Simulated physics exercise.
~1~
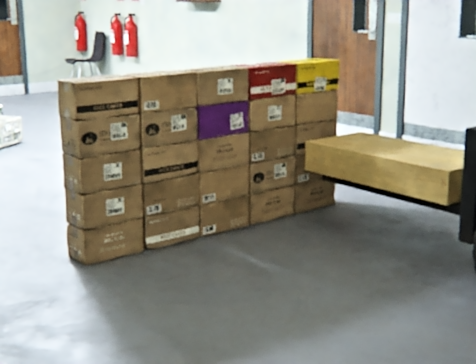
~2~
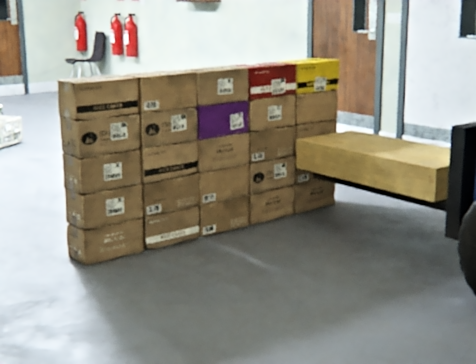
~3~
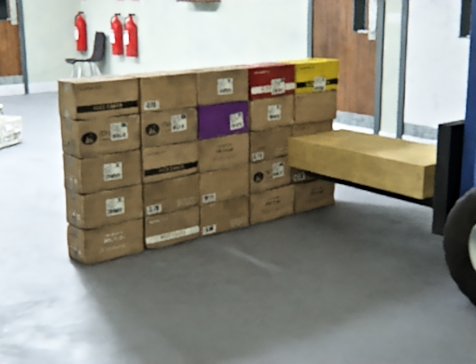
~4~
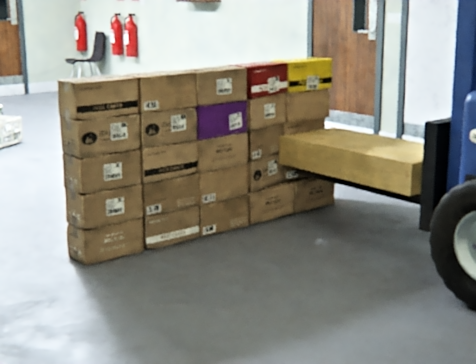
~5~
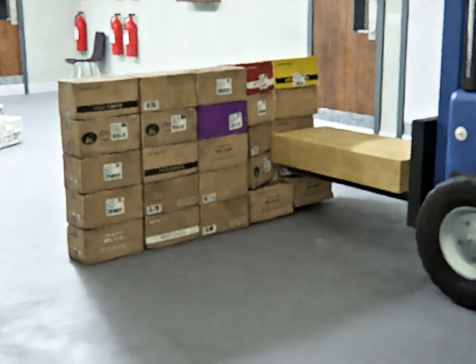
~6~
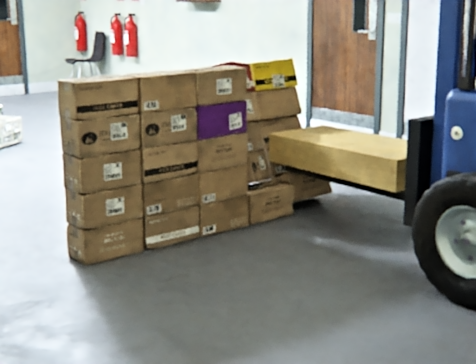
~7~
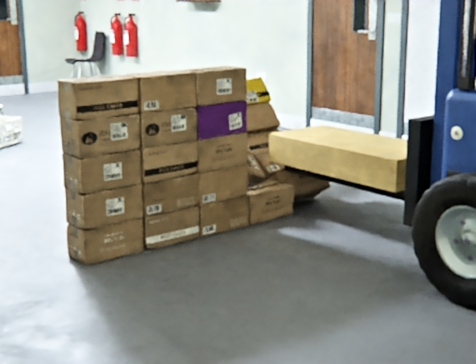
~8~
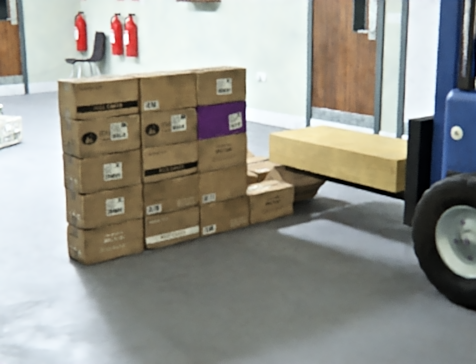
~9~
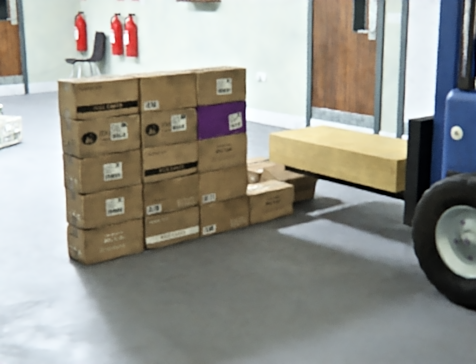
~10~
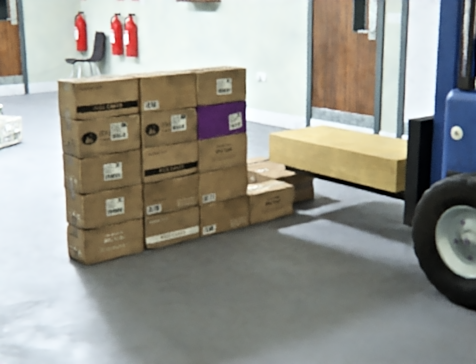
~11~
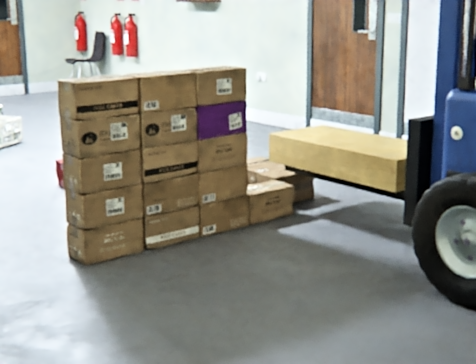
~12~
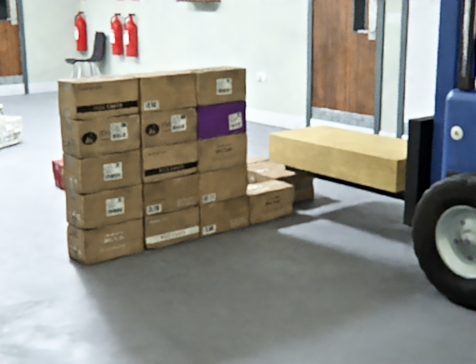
A wall of brown cardboard boxes stands in straight columns on a grey floor, seen from a fixed view at a slight angle, with red extinguishers and a chair behind and wooden doors beyond. A purple box sits in the upper middle, with red and yellow ones at the top right. From the right, a blue forklift pushes a long tan case into the wall's right end. The right columns shift left, tilt and collapse backward, the red and yellow boxes dropping from sight. The forklift stops; the left three columns stay standing, purple box in place, while a red box appears behind the left edge.
